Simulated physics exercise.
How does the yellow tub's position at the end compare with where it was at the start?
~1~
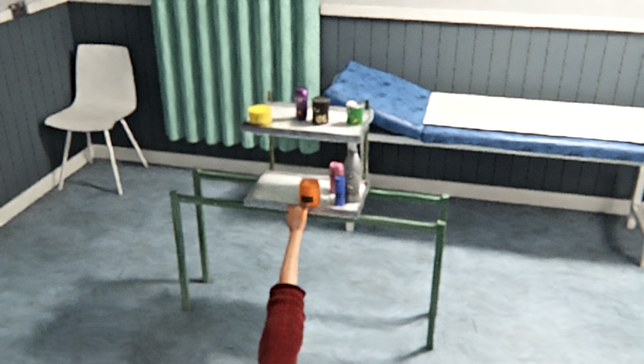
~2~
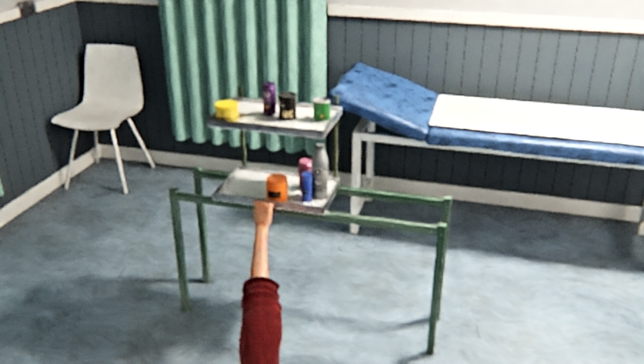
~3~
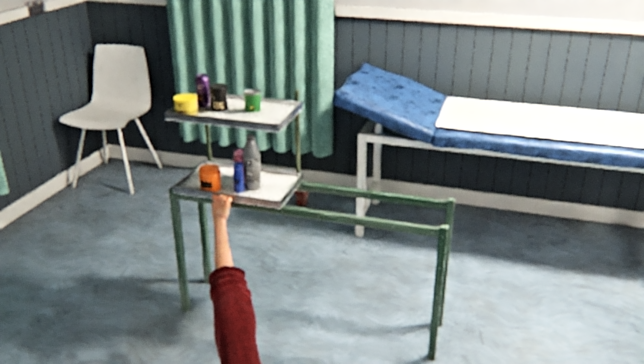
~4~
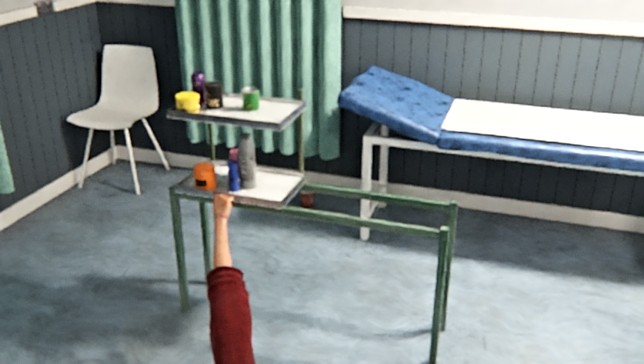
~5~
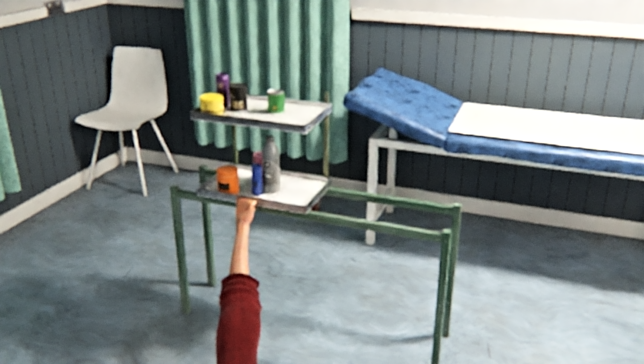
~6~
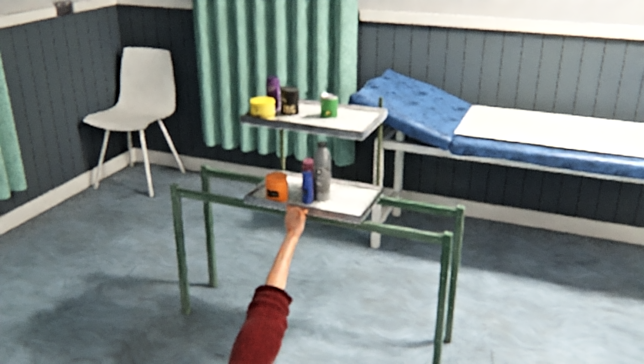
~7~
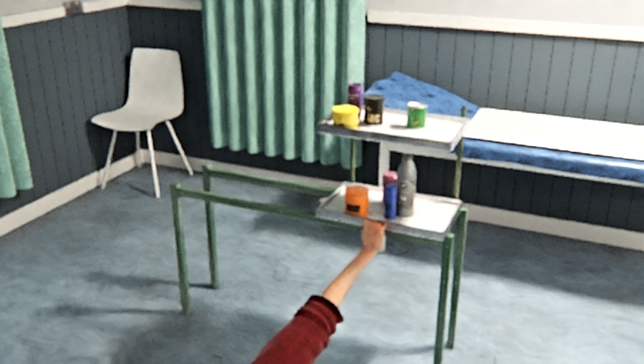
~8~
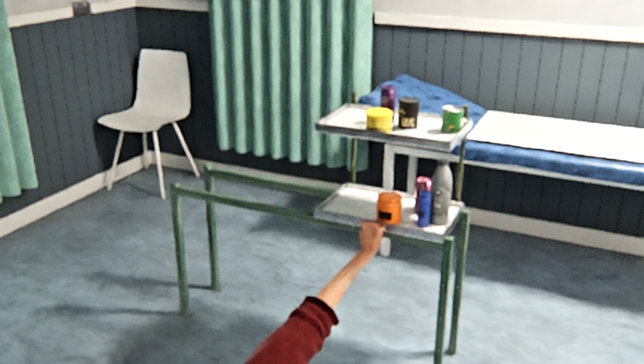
The yellow tub ends up further to the right. It starts in front of the green curtain near the left edge of the upper shelf, and finishes in front of the blue bed, a little further in from that edge.
